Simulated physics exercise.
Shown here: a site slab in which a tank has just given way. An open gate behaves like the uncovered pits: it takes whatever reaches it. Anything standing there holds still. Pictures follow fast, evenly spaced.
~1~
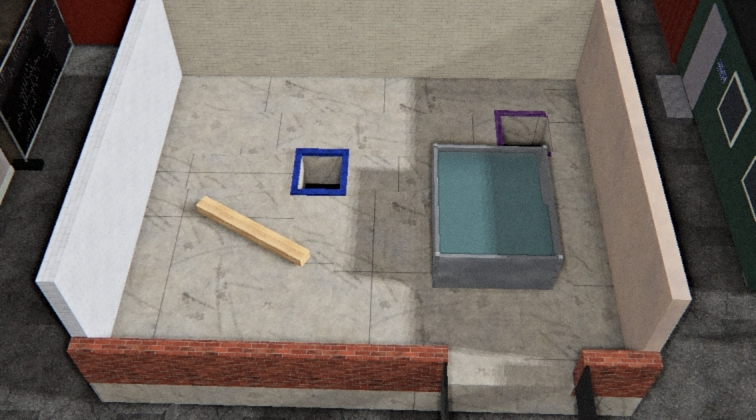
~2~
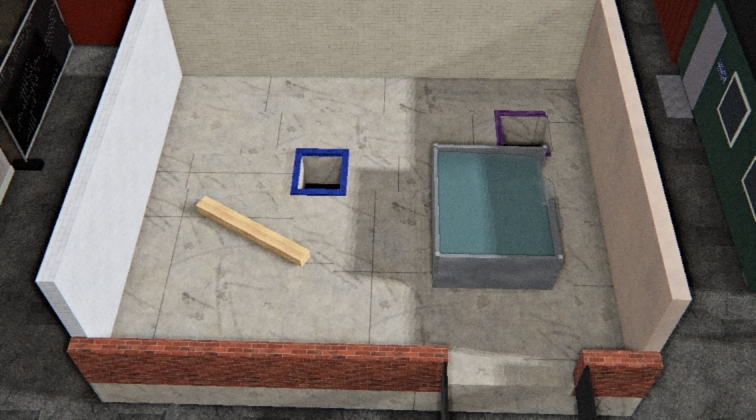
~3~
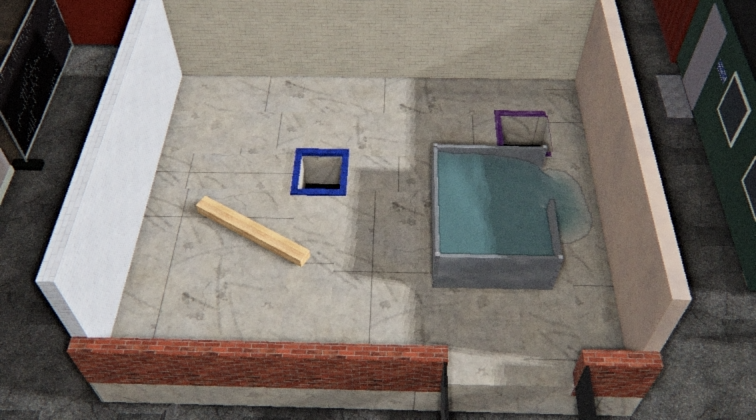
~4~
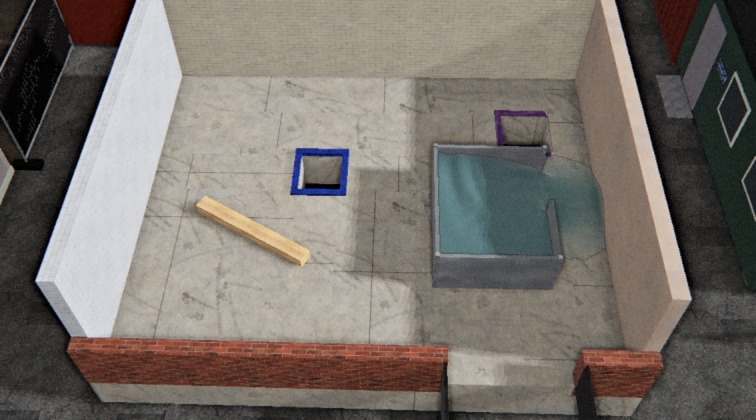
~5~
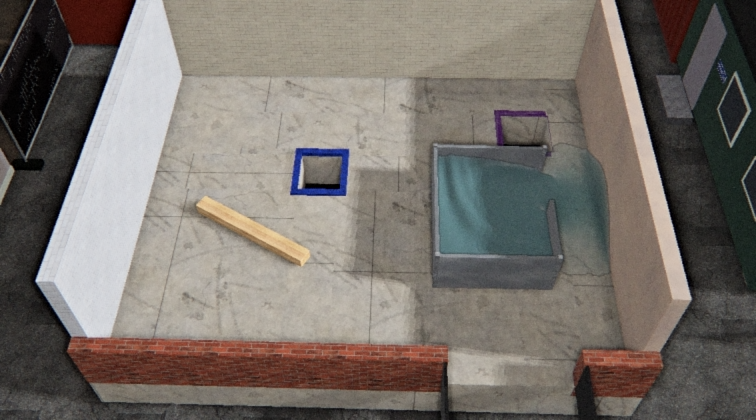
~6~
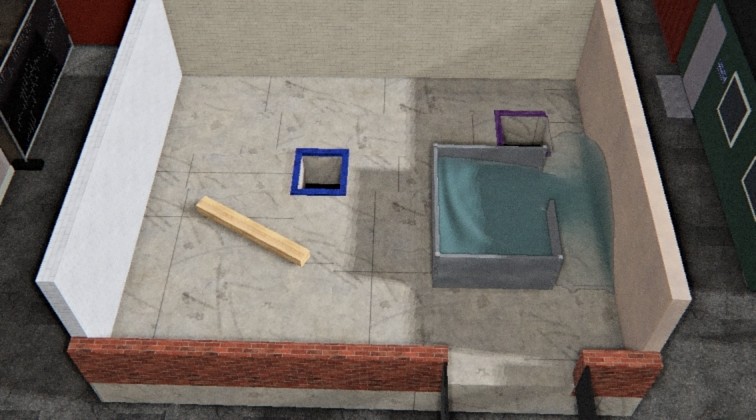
The footage shows a walled concrete slab with a wooden beam, blue- and purple-edged pits, and a grey tank of still water; the tank's right side opens, and water pours out, spreading to the pinkish right wall and along it.
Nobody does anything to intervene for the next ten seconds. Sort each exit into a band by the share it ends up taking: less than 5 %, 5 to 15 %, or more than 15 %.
Bands: Gate: More than 15 %; purple pit: More than 15 %; blue pit: Less than 5 %.
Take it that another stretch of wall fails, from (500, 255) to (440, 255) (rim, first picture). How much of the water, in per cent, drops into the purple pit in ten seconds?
For purple, roughly 0 in a hundred.
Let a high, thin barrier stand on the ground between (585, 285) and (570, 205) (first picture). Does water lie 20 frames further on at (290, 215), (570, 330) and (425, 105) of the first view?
Okay, the first comes out left untouched, the next soaked, and the last soaked.
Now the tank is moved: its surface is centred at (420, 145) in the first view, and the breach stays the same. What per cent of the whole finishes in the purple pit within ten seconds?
Within ten seconds the purple pit takes 55 percent of the total.
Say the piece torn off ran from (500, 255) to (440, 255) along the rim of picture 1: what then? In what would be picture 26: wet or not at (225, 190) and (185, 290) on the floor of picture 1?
Well, the first place ends up left untouched, and the second one drenched.
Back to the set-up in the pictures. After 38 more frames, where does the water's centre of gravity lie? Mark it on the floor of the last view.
My pick is pixel (456, 205).
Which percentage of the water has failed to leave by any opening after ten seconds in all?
About 58 %.
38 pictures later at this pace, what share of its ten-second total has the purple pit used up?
It should be near 80 percent of the ten-second total.
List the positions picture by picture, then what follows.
Still water in the tank at (494, 202), in the first picture.
Water pours out at (540, 197) and has run to a hidden place, in the second picture.
The front is at (565, 176), out from the gap at (540, 198), in the third picture.
Water pours out at (540, 199) and has run to (591, 171), in the fourth picture.
Water pours out at (540, 198) and has run to (587, 151), in the fifth picture.
Water pours out at (540, 198) and has run to (584, 135), in the sixth picture.
A moment on, water covers 10 % of the floor; the gate 0 %, the purple pit 1 %, the blue pit 0 %.
Next, water covers 20 % of the floor; the gate 1 %, the purple pit 5 %, the blue pit 0 %.
Then, water covers 35 % of the floor; the gate 7 %, the purple pit 10 %, the blue pit 0 %.
Later, water covers 65 % of the floor; the gate 15 %, the purple pit 16 %, the blue pit 1 %.
In the end, water covers 85 % of the floor; the gate 20 %, the purple pit 21 %, the blue pit 1 %.
